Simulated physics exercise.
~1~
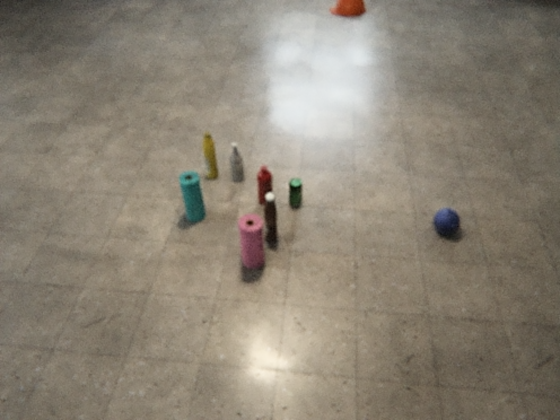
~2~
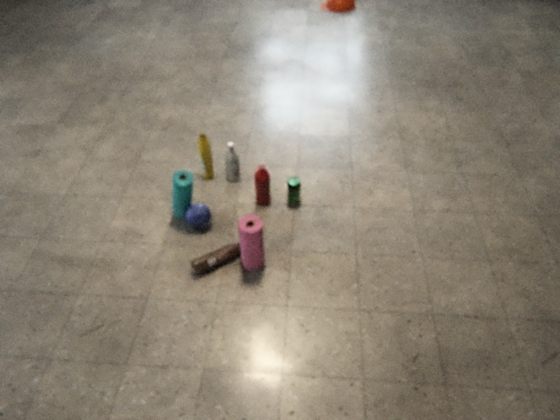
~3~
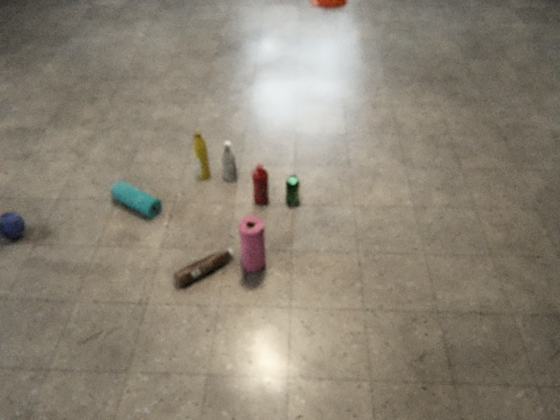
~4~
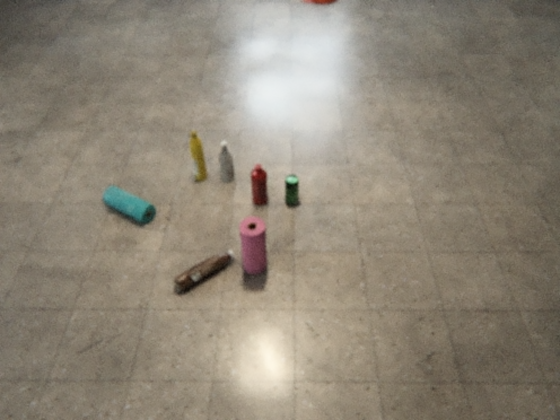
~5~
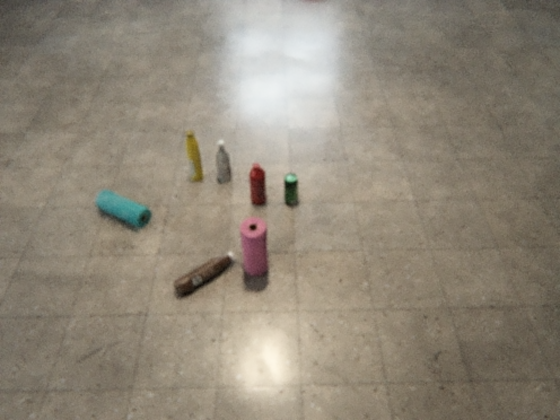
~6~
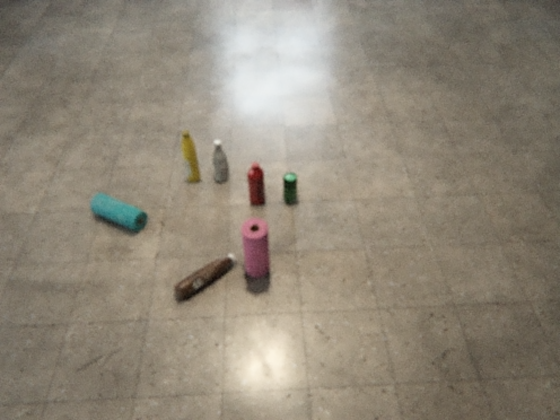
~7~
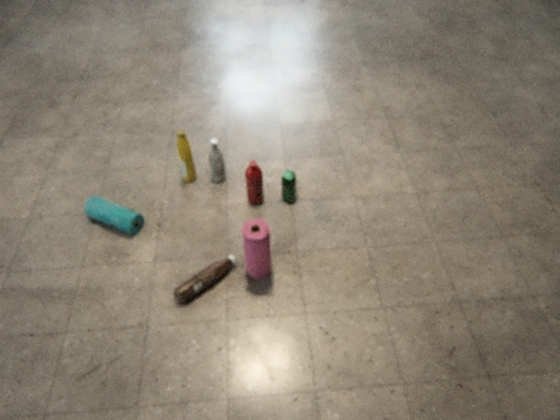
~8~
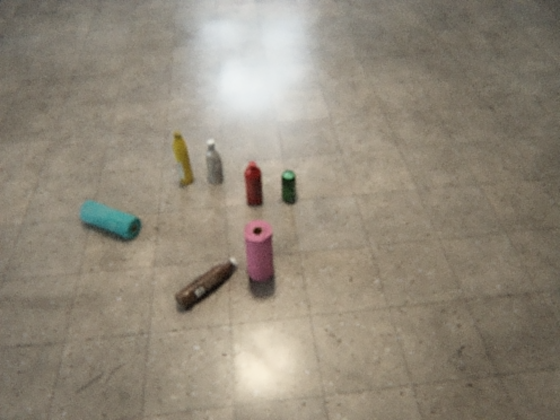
A blue ball rolled left across the floor through a group of bottles and rolls, knocking over the brown bottle and the turquoise roll before leaving on the left, while the pink roll, green can and the red, yellow and white bottles stayed standing.
